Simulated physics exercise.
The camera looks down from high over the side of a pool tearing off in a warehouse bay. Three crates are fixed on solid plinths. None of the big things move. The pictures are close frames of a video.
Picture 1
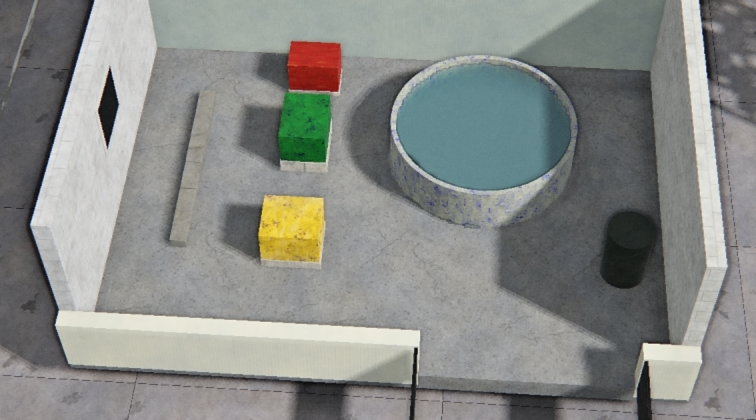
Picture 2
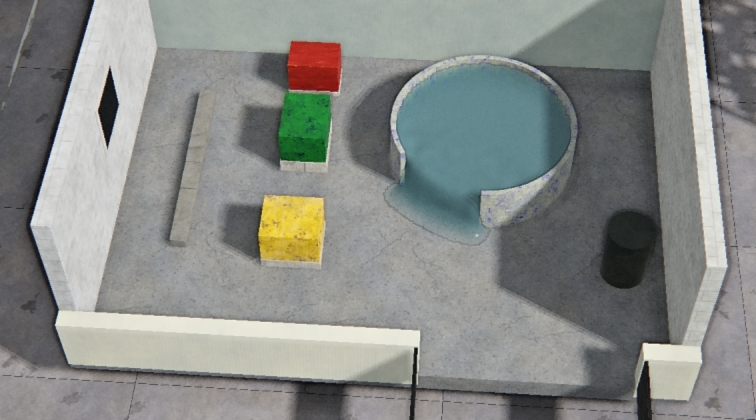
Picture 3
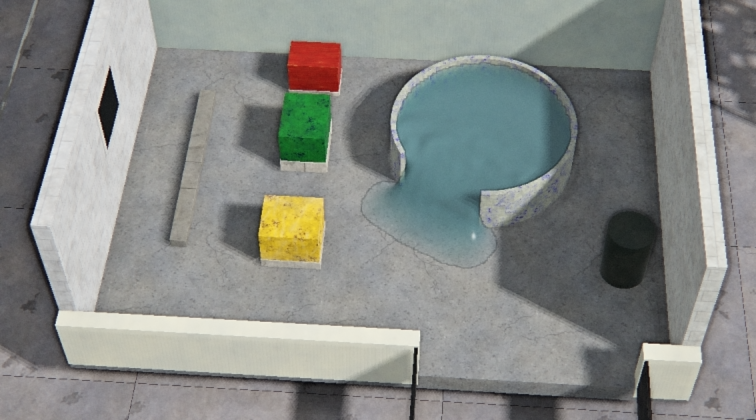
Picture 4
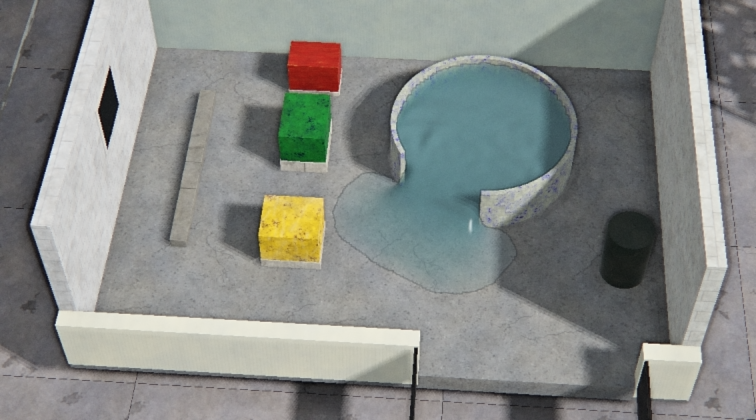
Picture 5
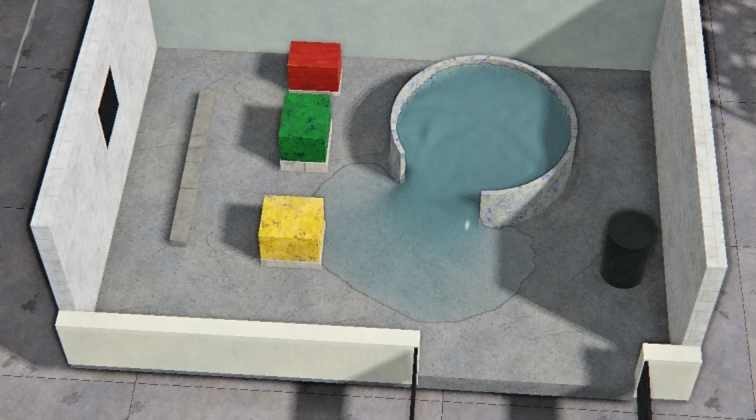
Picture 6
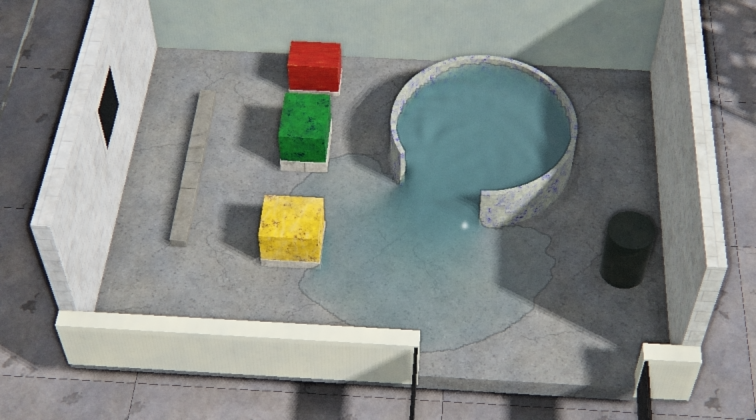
Water pours from a gap in the round tank and spreads across the floor past the yellow block.
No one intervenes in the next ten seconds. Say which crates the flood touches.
As I see it, the green crate remains clear of the water all along, the yellow crate doesn't remain clear of the water all along, the red crate doesn't remain clear of the water all along.
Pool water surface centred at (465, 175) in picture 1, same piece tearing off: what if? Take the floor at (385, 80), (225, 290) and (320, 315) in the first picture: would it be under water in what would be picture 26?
First unwetted; next drenched; last drenched.
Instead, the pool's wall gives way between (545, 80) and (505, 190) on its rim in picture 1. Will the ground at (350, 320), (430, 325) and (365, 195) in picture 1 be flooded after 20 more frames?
So it's nothing at the first, liquid at the second and nothing at the third.
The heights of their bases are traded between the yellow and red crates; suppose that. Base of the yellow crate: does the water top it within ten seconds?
In that case the yellow gets splashed.
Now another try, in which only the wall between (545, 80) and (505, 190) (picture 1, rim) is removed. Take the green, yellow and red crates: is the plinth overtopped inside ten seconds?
Going crate by crate, the green one comes through dry, the yellow one comes through dry and the red one gets flooded.
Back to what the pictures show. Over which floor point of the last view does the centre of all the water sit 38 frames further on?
Somewhere around (329, 209) in the last view.
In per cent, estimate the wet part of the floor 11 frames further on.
I'd guess some 35 per cent.
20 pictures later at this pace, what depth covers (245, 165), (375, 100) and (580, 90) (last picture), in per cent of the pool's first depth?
2, 0, 0 %.
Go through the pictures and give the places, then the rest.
In the first picture, the round tank at (484, 126) is whole and still.
In the second picture, water pours out at (435, 201) and has run to (482, 236).
In the third picture, the front is at (478, 259), out from the gap at (435, 203).
In the fourth picture, the front is at (485, 280), out from the gap at (435, 204).
In the fifth picture, water pours out at (435, 204) and has run to (441, 317).
In the sixth picture, the front is at a hidden place, out from the gap at (435, 204).
A moment on, water covers 30 % of the floor; the green crate water round its plinth, the yellow crate water round its plinth, the red crate not reached.
Next, water covers 35 % of the floor; the green crate water round its plinth, the yellow crate water round its plinth, the red crate not reached.
Then, water covers 45 % of the floor; the green crate water round its plinth, the yellow crate water round its plinth, the red crate not reached.
Later, water covers 65 % of the floor; the green crate water round its plinth, the yellow crate water round its plinth, the red crate water round its plinth.
In the end, water covers 85 % of the floor; the green crate stayed above the water, the yellow crate was topped, the red crate was topped.
